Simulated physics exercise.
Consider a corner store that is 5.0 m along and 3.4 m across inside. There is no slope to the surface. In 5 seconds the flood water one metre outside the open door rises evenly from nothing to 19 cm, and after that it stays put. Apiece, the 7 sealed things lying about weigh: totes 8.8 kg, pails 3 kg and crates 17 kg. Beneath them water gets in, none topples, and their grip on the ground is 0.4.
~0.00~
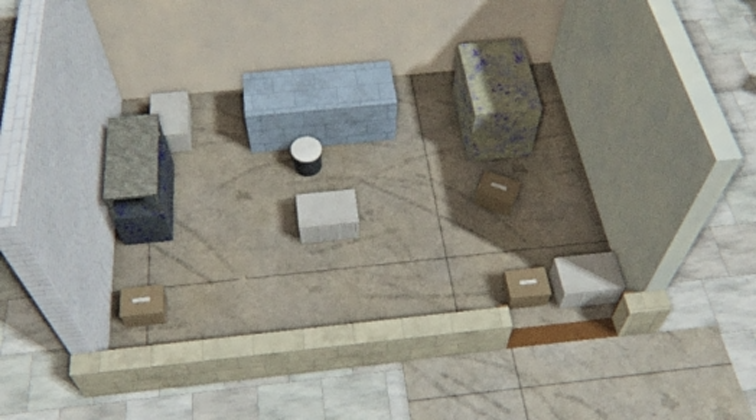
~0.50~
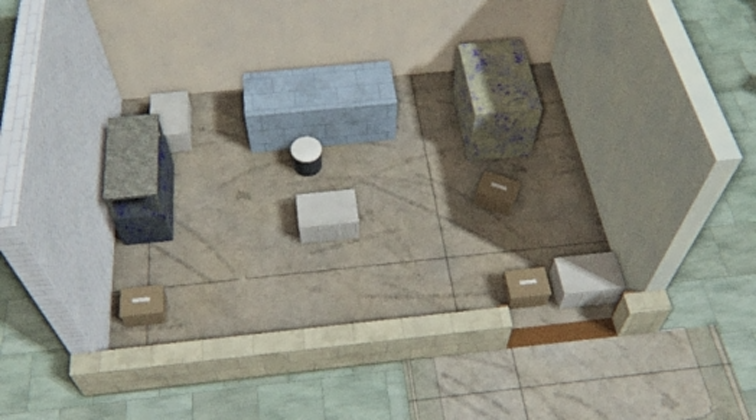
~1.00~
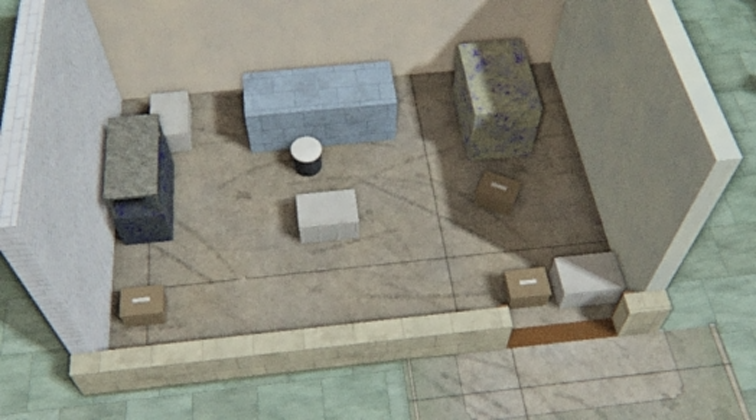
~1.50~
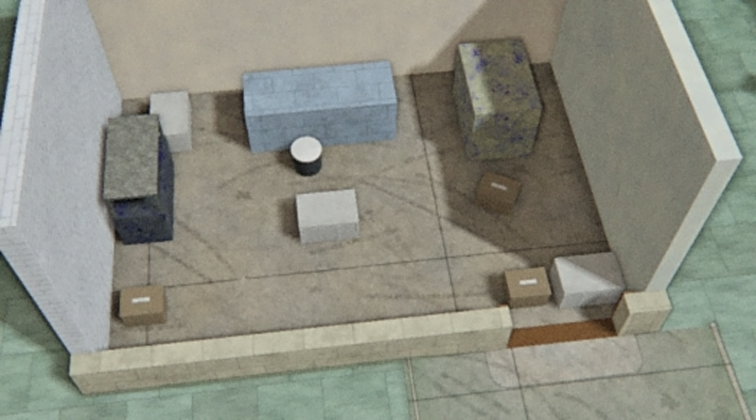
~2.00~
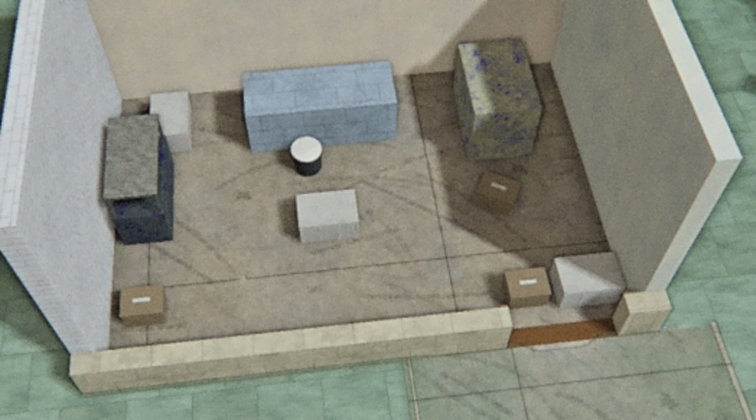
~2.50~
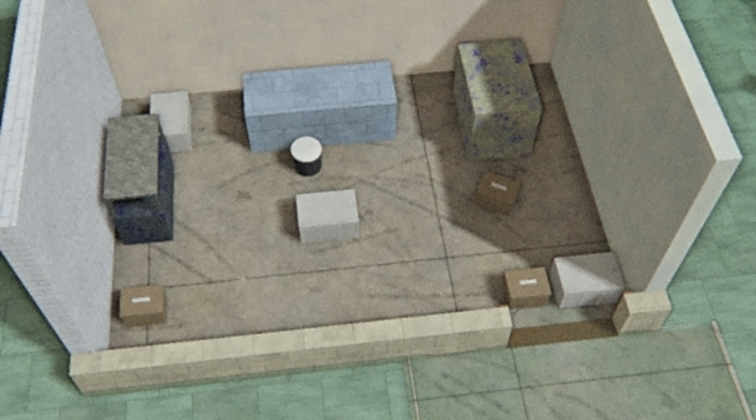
In a walled, open-topped store, the boxes, blocks and small dark drum all stayed put, while the pale paving outside turned green and the reddish-brown strip at the front gap later became dull brown.
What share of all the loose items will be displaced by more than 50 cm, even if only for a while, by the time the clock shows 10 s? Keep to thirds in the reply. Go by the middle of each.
My answer: One to two thirds.
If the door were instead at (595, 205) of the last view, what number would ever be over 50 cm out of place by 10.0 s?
Result: 2.
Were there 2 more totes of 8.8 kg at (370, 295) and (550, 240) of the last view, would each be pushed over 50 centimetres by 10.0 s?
In turn: Short of it, over.
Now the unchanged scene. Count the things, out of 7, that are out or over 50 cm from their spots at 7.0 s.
Tally at that time: 3.
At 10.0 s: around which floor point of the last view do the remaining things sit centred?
Averaged position, last view: Near pixel (259, 206).
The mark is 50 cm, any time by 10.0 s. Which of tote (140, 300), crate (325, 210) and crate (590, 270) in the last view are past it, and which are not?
Order as asked - a smaller shift, a smaller shift, a bigger shift.
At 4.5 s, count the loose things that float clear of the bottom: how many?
The count is 0.
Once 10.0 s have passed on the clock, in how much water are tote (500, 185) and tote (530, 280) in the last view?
About 7 and 6 cm.
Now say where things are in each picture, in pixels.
In the first picture, a tote at (499, 187) rests on the ground; a pail at (306, 149) rests on the ground; water covers 0.0 m2; 0 of 7 have shifted.
In the second picture, a tote at (499, 187), on the bottom; a pail at (306, 149) rests on the ground; water covers 0.0 m2; 0 of 7 have shifted.
In the third picture, a tote at (499, 187) rests on the ground; a pail at (306, 149), on the bottom; 0.0 m2 under water; 0 of 7 have shifted.
In the fourth picture, a tote at (499, 187), on the bottom; a pail at (306, 149), on the bottom; 0.0 m2 under water; 0 of 7 have shifted.
In the fifth picture, a tote at (499, 187), on the bottom; a pail at (306, 149), on the bottom; 0.0 m2 under water; 0 of 7 have shifted.
In the sixth picture, a tote at (499, 187), on the bottom; a pail at (306, 149) rests on the ground; water covers 0.1 m2; 0 of 7 have shifted.
After 3.5 s 0 of 7 are over 50 cm from their spots; 0 afloat.
After 4.5 s 2 of 7 are over 50 cm from their spots; 0 afloat.
After 7.0 s 3 of 7 are over 50 cm from their spots; 0 afloat.
After 10.0 s 4 of 7 are over 50 cm from their spots, and 4 have been at some point; 1 afloat.
